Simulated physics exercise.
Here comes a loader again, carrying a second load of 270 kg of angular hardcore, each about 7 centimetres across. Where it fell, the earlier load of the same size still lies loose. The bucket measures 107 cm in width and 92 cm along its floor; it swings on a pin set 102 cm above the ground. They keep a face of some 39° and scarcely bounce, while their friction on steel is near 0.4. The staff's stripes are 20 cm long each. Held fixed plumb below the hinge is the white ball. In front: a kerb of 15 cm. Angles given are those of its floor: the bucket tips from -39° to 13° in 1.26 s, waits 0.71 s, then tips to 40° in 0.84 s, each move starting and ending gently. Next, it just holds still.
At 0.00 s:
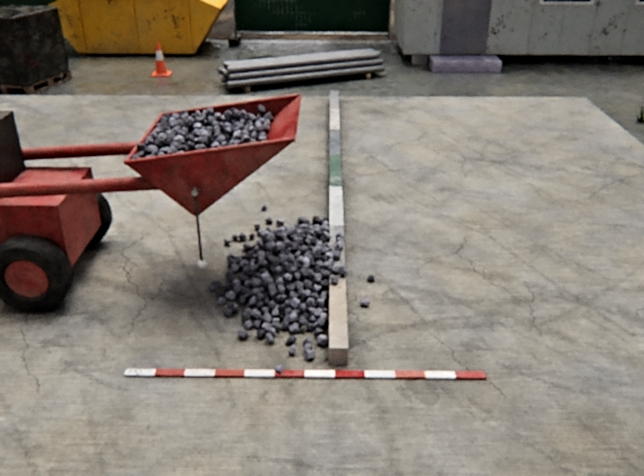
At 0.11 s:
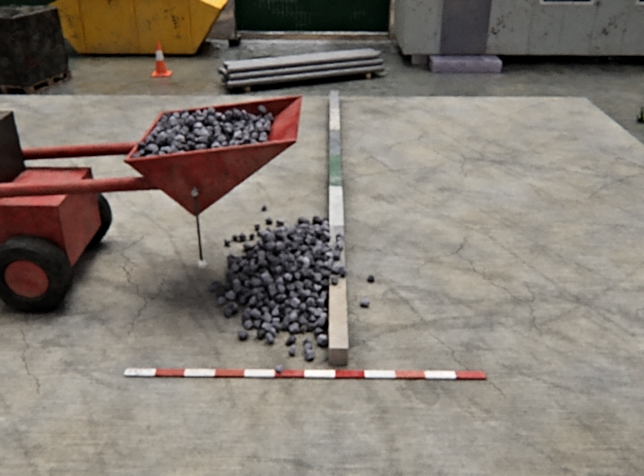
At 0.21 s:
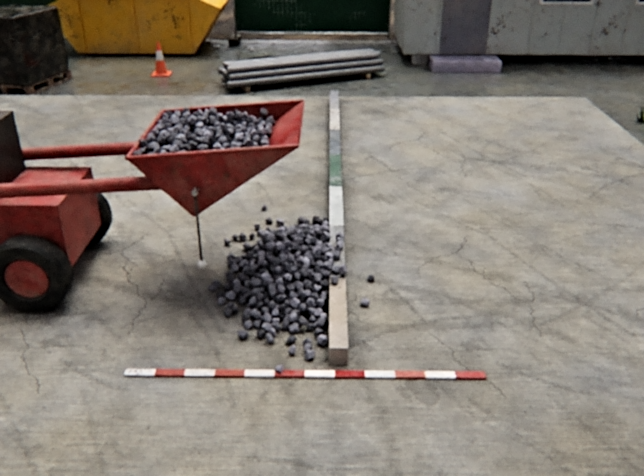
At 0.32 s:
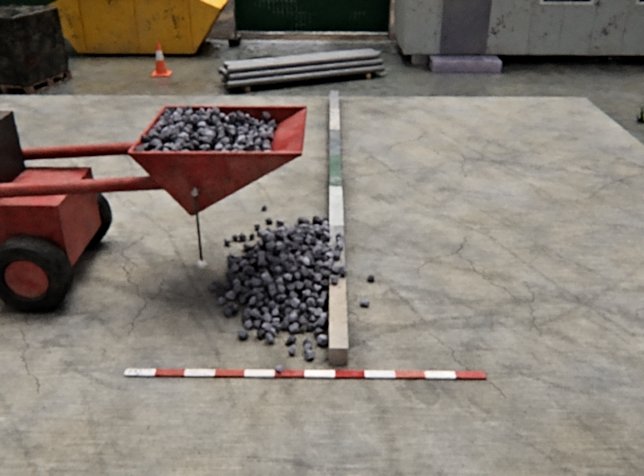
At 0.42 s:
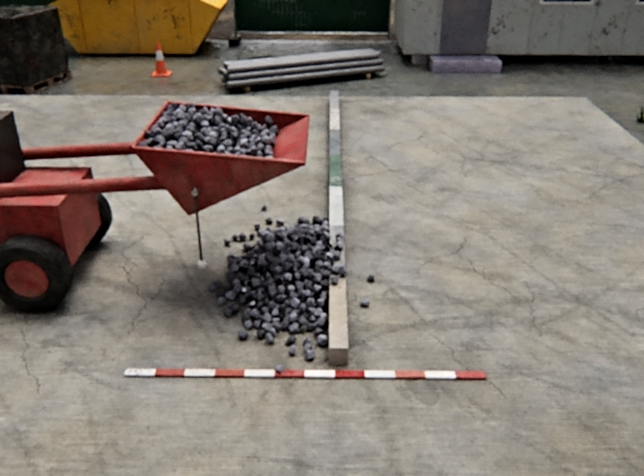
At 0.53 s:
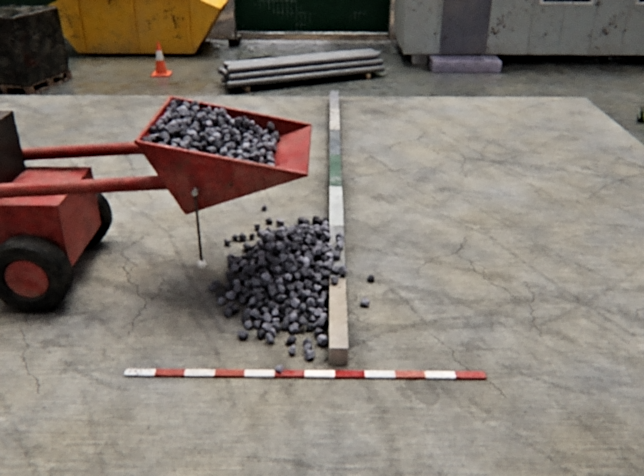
A red bucket of dark stones slowly tilts down to the right above a loose pile.
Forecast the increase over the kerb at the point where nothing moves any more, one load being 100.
I would say 11 per cent.
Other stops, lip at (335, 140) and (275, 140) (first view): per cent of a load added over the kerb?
Near 60 in a hundred, then near 0 in a hundred.
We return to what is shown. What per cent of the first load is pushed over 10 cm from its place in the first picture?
About 0 per cent.
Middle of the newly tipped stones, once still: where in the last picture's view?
They end up centred around (305, 249).
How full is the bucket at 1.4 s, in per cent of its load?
About 100 per cent is held.
After 0.9 s the floor is at 5°; in per cent of one load, 100 in the bucket, 100 on this side of the kerb; the foremost stones are at (346, 259).
After 1.4 s the floor is at 13°; in per cent of one load, 100 in the bucket, 100 on this side of the kerb; the foremost stones are at (346, 259).
After 3.3 s the floor is at 40°; in per cent of one load, 21 in the bucket, 173 on this side of the kerb, 6 over the kerb; the foremost stones are at (385, 254).
After 5.8 s the floor is at 40°; in per cent of one load, 10 in the bucket, 179 on this side of the kerb, 11 over the kerb; the foremost stones are at (405, 267). Net gain over the kerb, 11.
